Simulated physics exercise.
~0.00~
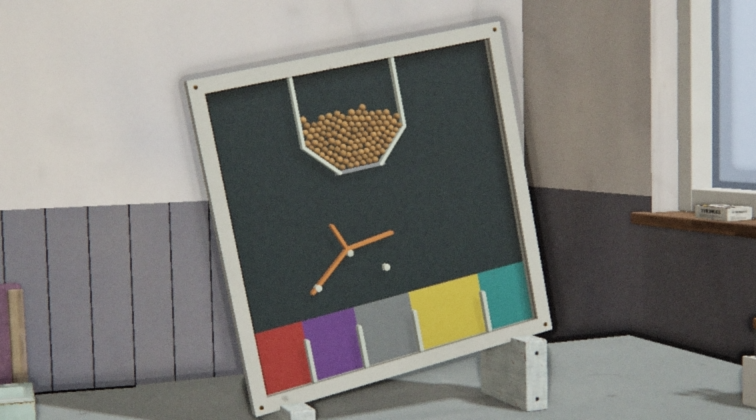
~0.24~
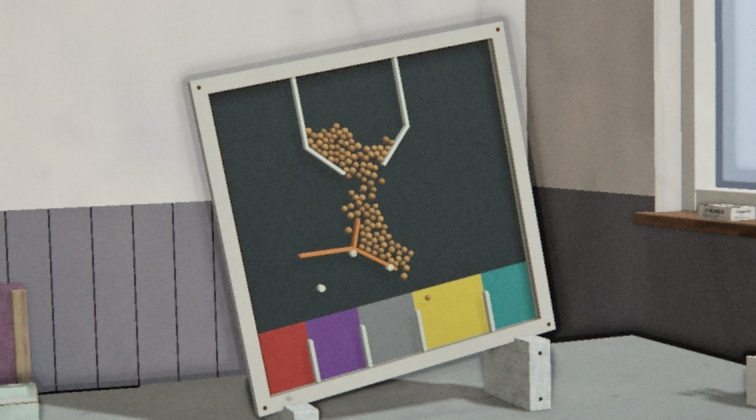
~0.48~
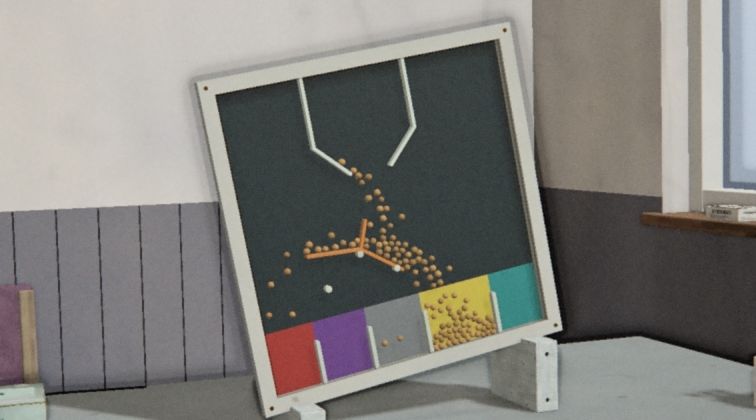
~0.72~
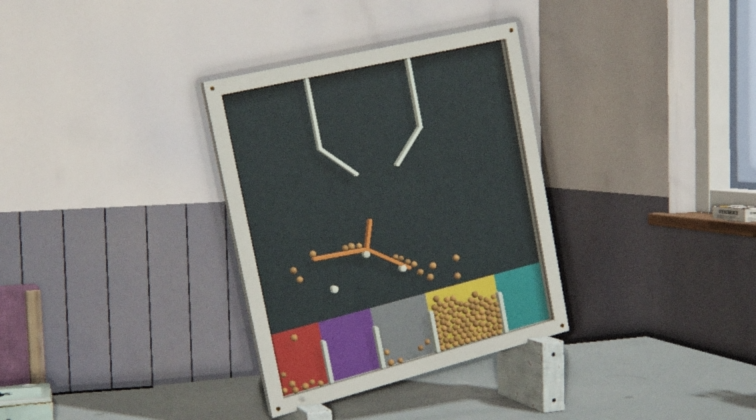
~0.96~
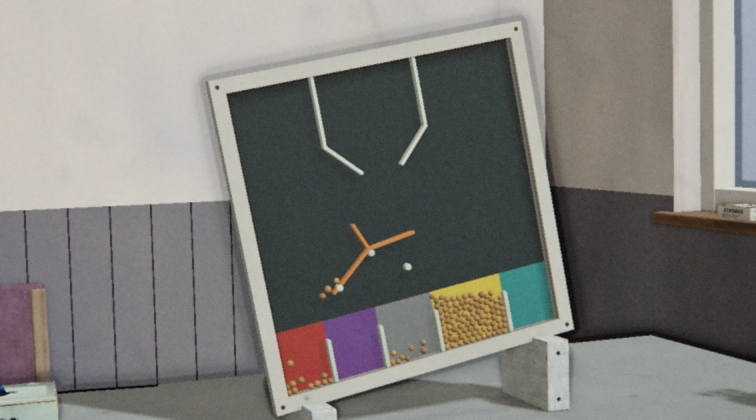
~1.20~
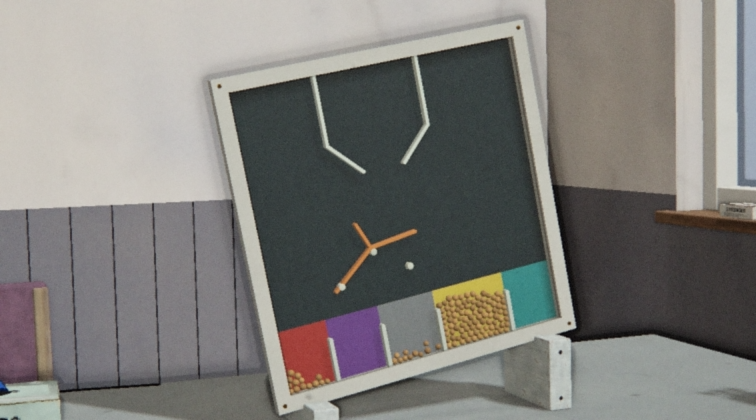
A tilted, pale-framed case with a dark back stands on a grey surface in a room, seen from the front as the view pans slightly left. Wooden beads fill a white hopper above an orange three-armed rocker, with red, purple, grey, yellow and turquoise bins below. The hopper opens and beads pour down as the rocker tips right, spilling most into yellow. Others roll off its left arm toward red, and a few reach grey. The rocker then swings down to the left, shedding its last beads. Yellow ends fullest, red and grey hold a few, and purple and turquoise stay empty.
